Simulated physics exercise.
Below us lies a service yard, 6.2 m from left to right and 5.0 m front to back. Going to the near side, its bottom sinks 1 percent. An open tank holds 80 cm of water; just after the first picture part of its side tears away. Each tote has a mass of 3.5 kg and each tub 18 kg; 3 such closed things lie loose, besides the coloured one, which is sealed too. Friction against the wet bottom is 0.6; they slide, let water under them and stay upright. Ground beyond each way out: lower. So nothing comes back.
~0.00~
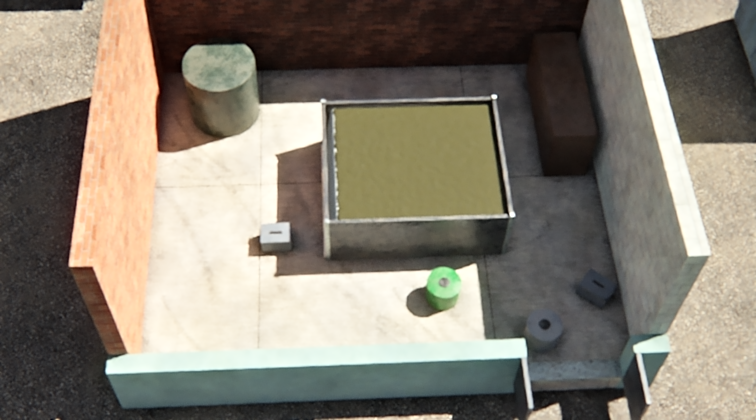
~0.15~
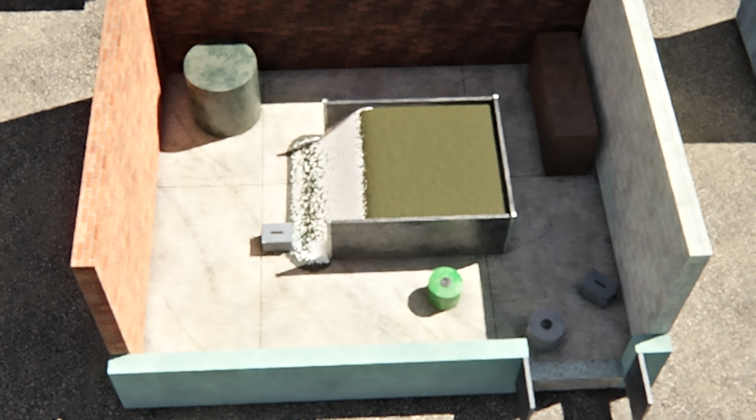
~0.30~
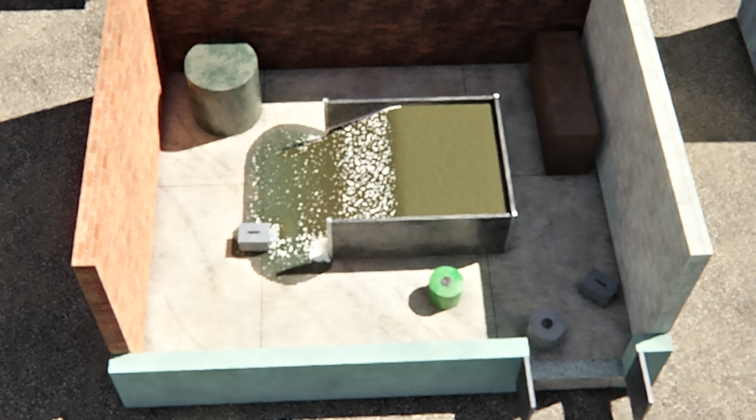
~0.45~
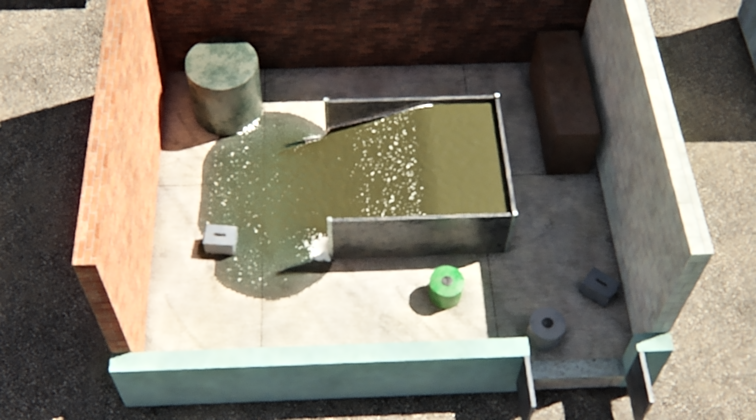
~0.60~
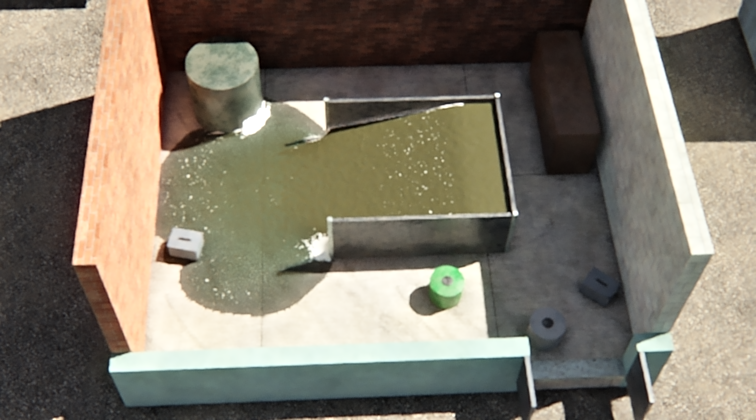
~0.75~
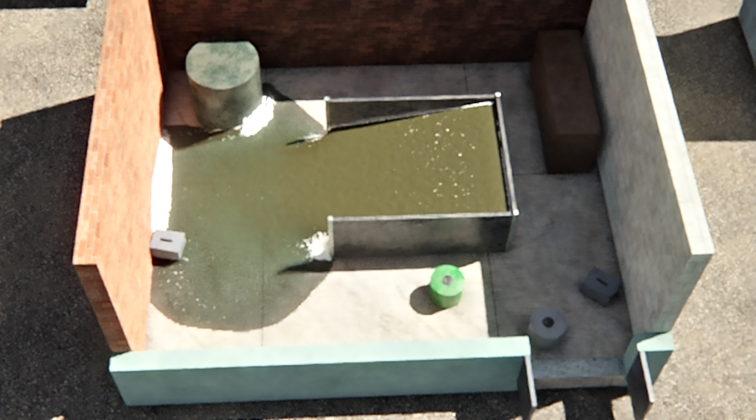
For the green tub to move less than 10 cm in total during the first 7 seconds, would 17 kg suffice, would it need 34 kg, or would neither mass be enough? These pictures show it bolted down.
Neither option works.
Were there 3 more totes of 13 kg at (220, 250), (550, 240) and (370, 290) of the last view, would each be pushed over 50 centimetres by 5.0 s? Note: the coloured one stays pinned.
In that order: Farther, then not as far, then farther.
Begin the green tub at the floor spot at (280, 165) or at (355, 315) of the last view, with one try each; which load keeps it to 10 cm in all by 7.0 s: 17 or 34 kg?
Try 1: Both insufficient. Try 2: Both insufficient.
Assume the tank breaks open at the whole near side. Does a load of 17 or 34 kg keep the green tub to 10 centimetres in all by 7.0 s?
Result: Neither option succeeds.
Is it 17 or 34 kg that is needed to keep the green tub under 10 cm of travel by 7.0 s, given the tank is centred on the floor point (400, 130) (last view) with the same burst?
Then it turns out both choices fall short.
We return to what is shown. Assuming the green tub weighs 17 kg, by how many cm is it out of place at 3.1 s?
About 0 cm off its spot.
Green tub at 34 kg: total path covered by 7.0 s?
Total path: Around 100 cm.
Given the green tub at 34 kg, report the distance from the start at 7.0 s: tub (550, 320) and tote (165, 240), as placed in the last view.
First one washed out, second one 450 cm.
After 1.4 s the green tub would be 0 cm from its start with 17 kg and 0 cm from its start with 34 kg; 0 cm of water round it then.
After 3.1 s the green tub would be 1 cm from its start with 17 kg and 0 cm from its start with 34 kg; 8 cm of water round it then.
After 4.9 s the green tub would be 192 cm from its start with 17 kg and 83 cm from its start with 34 kg; 10 cm of water round it then.
After 7.0 s the green tub would be 169 cm from its start with 17 kg and 108 cm from its start with 34 kg; 17 cm of water round it then.
